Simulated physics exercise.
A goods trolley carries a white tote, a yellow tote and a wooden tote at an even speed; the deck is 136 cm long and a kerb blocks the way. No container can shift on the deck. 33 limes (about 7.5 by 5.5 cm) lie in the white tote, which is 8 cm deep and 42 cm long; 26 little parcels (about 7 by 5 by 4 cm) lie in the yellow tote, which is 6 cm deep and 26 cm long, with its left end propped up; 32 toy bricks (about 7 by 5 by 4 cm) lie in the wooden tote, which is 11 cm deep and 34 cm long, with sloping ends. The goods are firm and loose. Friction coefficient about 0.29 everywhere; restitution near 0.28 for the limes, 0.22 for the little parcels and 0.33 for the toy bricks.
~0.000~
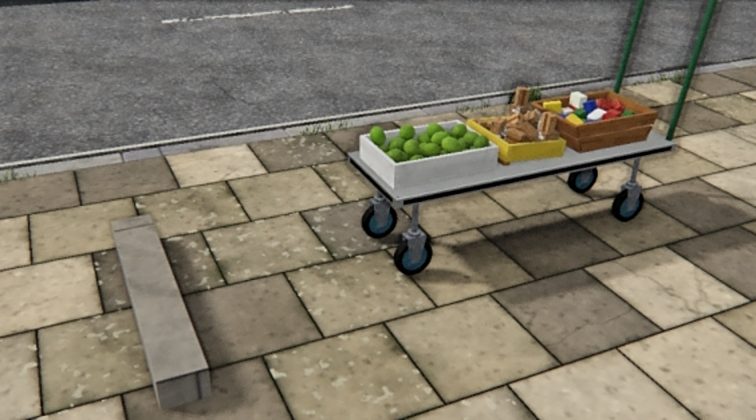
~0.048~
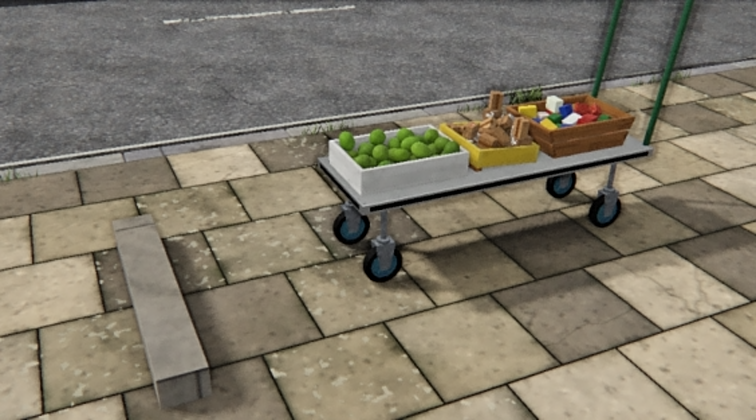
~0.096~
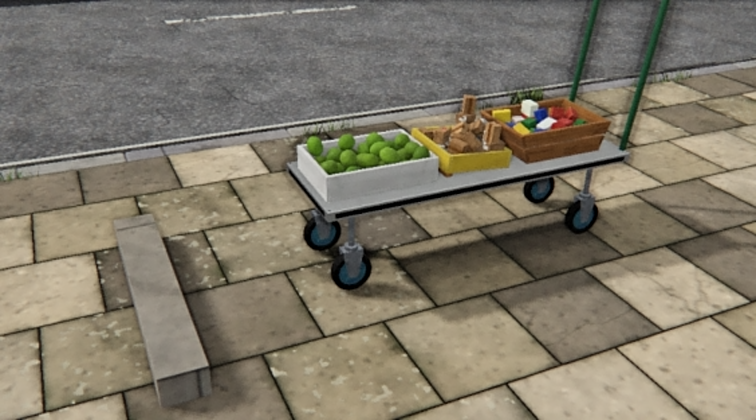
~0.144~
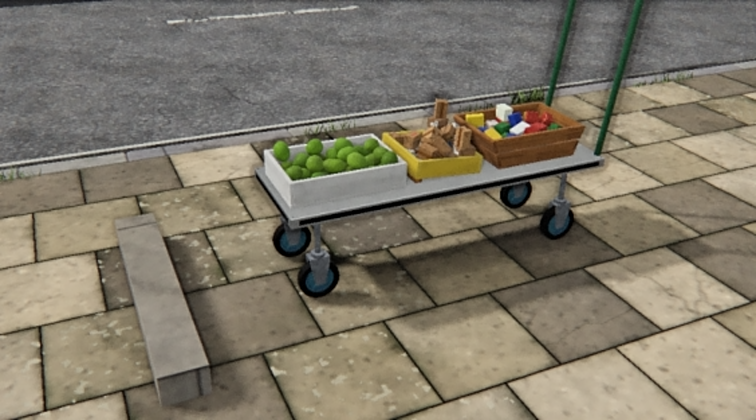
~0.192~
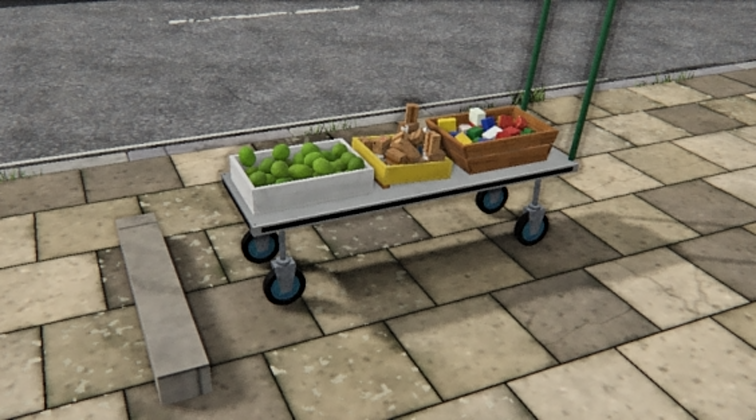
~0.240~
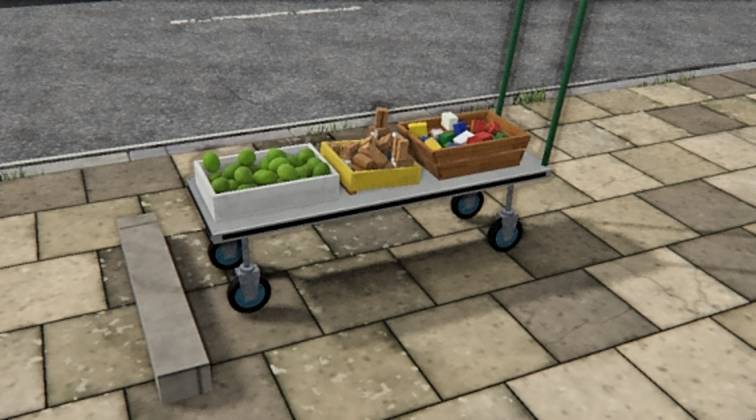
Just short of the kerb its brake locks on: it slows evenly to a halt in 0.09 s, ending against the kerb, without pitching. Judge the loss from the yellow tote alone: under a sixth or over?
More than one in six of the little parcels leave the yellow tote.
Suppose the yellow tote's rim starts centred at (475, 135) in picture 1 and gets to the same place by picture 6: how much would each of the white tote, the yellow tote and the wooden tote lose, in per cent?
Then white tote 0, yellow tote 20, wooden tote 10 per cent.
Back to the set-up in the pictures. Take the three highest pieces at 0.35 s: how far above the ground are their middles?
Some 56 cm up.
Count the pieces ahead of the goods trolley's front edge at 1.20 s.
Roughly 5.
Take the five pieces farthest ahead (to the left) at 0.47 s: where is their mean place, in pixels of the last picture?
Around (161, 178).
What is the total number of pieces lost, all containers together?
Some 12 pieces.
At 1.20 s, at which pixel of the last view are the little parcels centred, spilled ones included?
At about (319, 170).
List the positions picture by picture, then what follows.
In the first picture (each is followed by its nearest rim corner in this view; the camera moves round a little), yellow tote, (511, 145); white tote, (397, 164); 81 cm short of the stop; none out.
Yellow tote, (482, 150); white tote, (364, 170); 68 cm short of the stop, in the second picture.
Yellow tote, (452, 156); white tote, (329, 176); 54 cm short of the stop, in the third picture.
Yellow tote, (421, 161); white tote, (293, 182); 41 cm short of the stop, in the fourth picture.
Yellow tote, (388, 167); white tote, (255, 189); 27 cm short of the stop, in the fifth picture.
Yellow tote, (354, 173); white tote, (216, 195); 14 cm short of the stop; none out, in the sixth picture.
After 0.25 s, the brake bites.
After 0.35 s, white tote 33 in, 0 out, yellow tote 26 in, 0 out and wooden tote 32 in, 0 out.
After 0.47 s, white tote 32 in, 1 out, yellow tote 18 in, 8 out and wooden tote 32 in, 0 out.
After 0.70 s, white tote 29 in, 4 out, yellow tote 18 in, 8 out and wooden tote 31 in, 1 out.
Final count (at 1.20 s), white tote 29 in, 4 out, yellow tote 18 in, 8 out and wooden tote 31 in, 1 out. Asked share, 8 of 26, 31 per cent.
